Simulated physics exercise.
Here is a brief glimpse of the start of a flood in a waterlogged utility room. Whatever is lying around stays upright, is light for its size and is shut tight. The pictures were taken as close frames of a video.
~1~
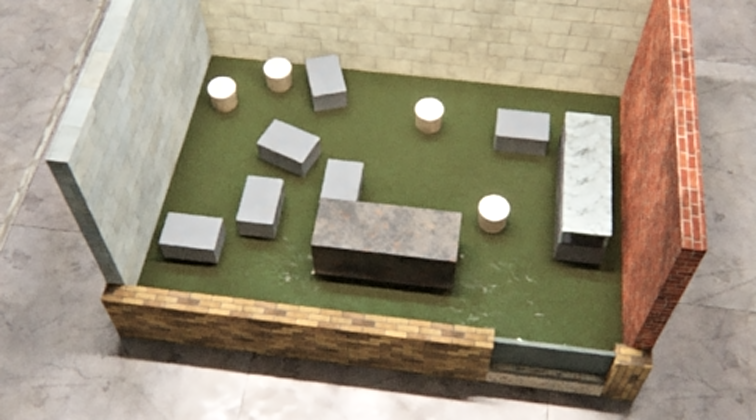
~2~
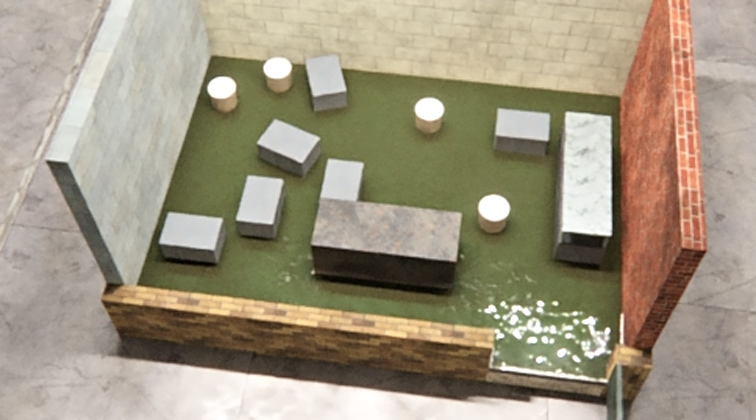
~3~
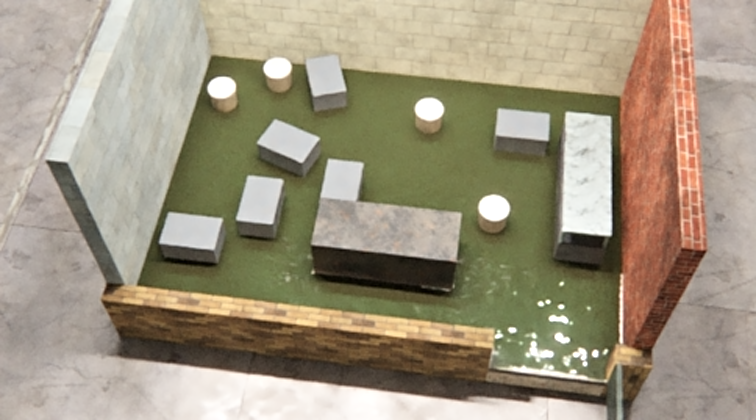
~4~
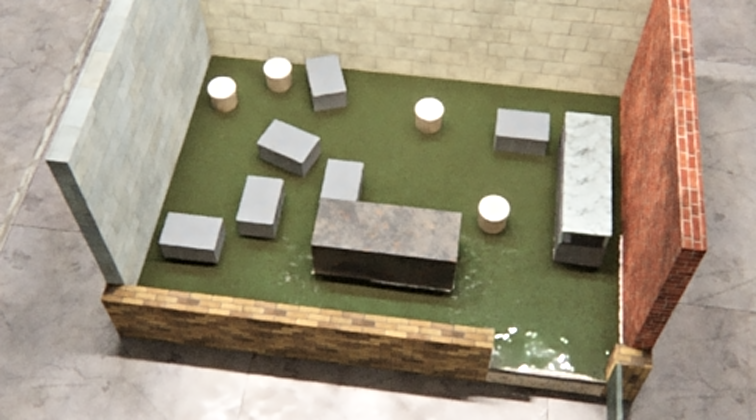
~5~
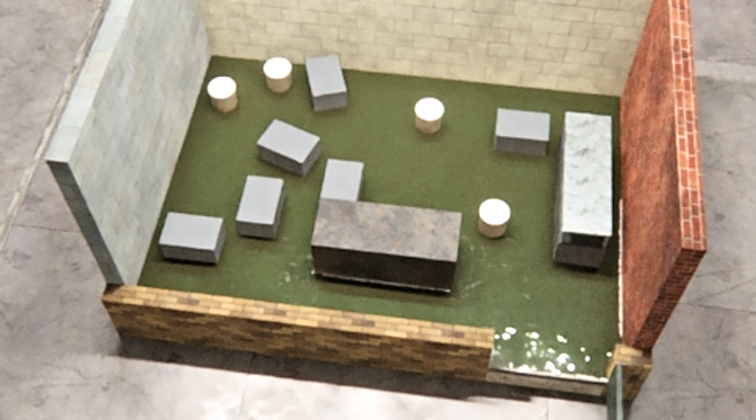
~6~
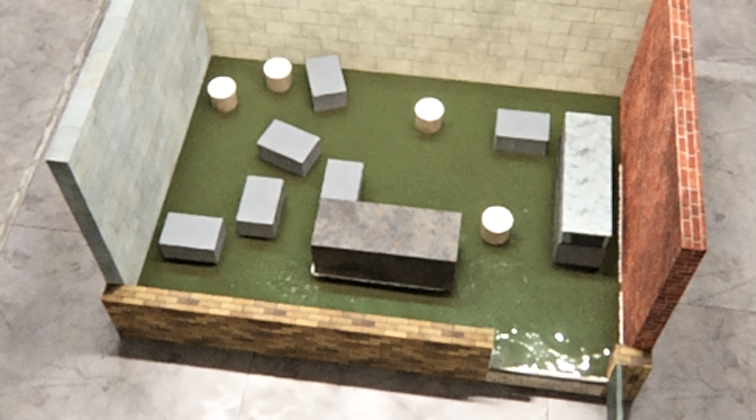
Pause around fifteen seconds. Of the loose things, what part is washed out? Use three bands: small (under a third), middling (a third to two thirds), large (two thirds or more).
Small.
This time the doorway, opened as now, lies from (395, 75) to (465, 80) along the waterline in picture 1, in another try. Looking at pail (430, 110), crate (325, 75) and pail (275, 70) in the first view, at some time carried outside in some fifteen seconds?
Result by object, in the order asked: Flushed / flushed / flushed.
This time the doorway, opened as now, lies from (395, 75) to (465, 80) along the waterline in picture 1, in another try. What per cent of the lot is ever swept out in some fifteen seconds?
That would be around 40 %.
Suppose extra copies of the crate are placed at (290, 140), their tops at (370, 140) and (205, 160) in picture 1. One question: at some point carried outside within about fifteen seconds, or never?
Result, as listed: Never gets out; never gets out.
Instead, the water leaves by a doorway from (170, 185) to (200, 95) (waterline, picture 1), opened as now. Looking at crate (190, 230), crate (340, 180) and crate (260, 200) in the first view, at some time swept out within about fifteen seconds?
Ordered result: Exited / exited / exited.
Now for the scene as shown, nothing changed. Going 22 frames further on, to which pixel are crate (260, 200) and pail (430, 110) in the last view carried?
Approximately (294, 257) for the first and (488, 149) for the second.
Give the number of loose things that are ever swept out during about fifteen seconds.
I count 1 of them.
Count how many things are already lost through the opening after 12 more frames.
I reckon 1.
A moment on, 0 of 10 are out; 10 afloat.
Next, 1 of 10 are out; 9 afloat.
Later, 1 of 10 are out; 9 afloat.
In the end, 1 of 10 are out; 9 afloat.
